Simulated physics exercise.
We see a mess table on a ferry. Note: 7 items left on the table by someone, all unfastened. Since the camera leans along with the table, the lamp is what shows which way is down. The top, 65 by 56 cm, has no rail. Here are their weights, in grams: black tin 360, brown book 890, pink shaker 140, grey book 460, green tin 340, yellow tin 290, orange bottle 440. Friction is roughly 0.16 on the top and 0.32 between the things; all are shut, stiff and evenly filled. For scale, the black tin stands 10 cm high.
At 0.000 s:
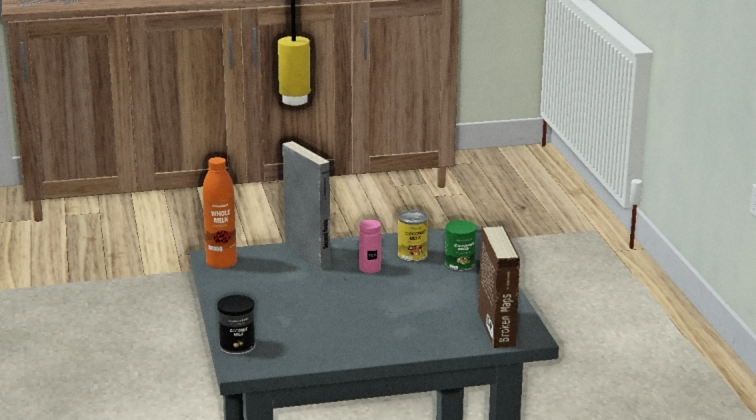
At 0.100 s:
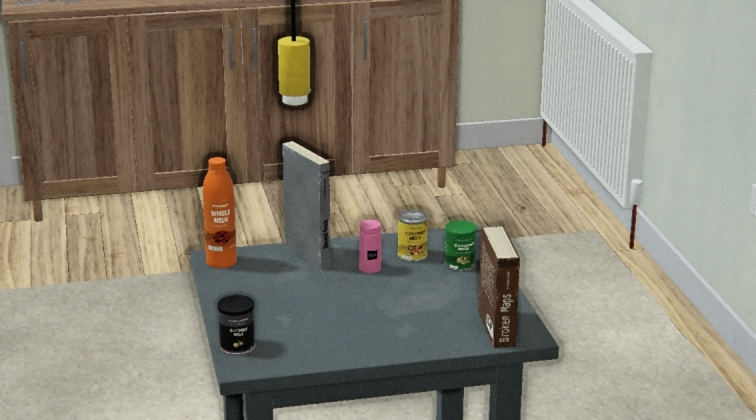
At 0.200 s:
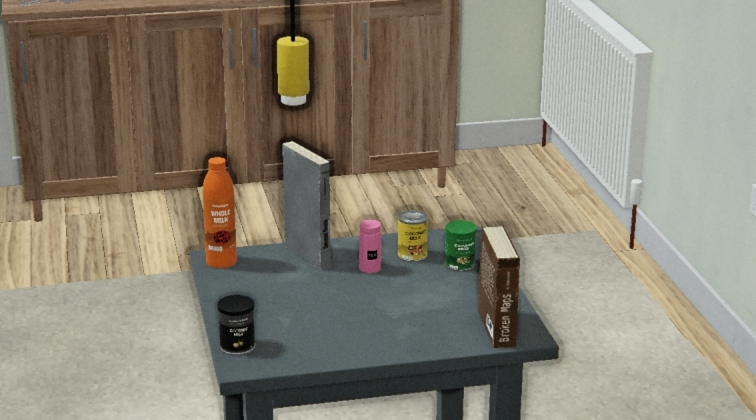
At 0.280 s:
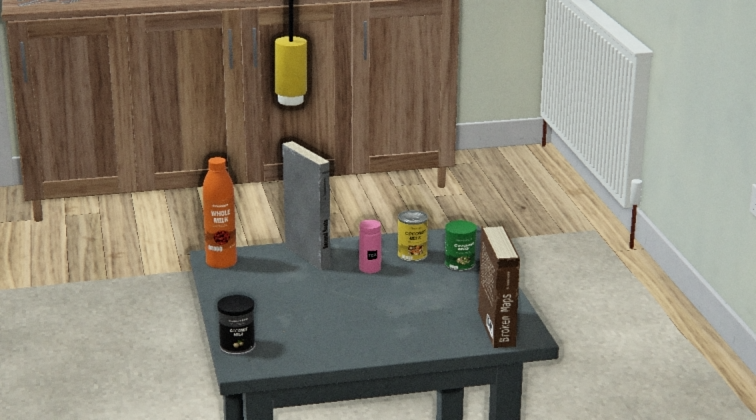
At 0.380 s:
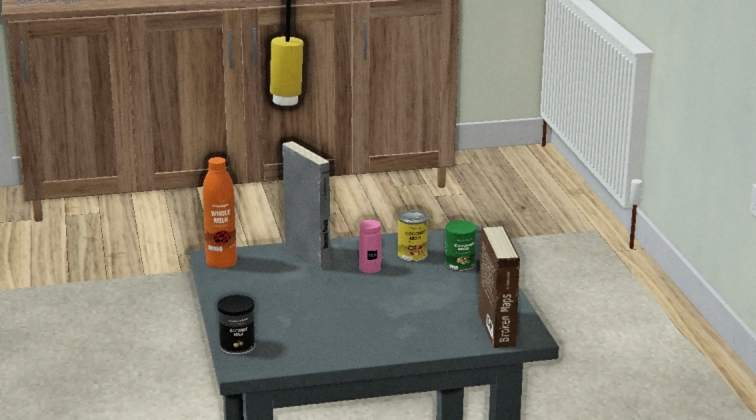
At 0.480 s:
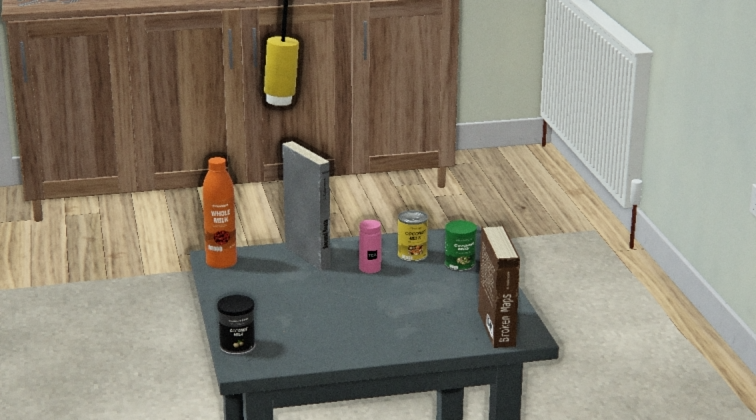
A yellow lamp hung still above a dark table holding two books and some bottles and tins, then swung slightly to the left, while everything on the table stayed where it was.
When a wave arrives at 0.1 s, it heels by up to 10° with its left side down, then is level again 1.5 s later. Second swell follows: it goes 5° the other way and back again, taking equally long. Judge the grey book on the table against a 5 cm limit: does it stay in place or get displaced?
It goes somewhere else.
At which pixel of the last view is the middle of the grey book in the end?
About (248, 273).
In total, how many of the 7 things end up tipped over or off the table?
Altogether, 2.
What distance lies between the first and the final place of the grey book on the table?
Around 19 centimetres.
By 1.18 s, boat heeled 6°, left side down; grey book rocked 65° off its seat near (266, 236); orange bottle 4 cm from its spot.
By 1.48 s, boat level; orange bottle now off the table; grey book on its side near (248, 273).
By 1.78 s, boat level; grey book on its side near (248, 273).
When it is over (3.6 s), off the table, orange bottle; lying over on the table, grey book; the other 5 within 5 cm of the start. In the last view, grey book near (248, 273).
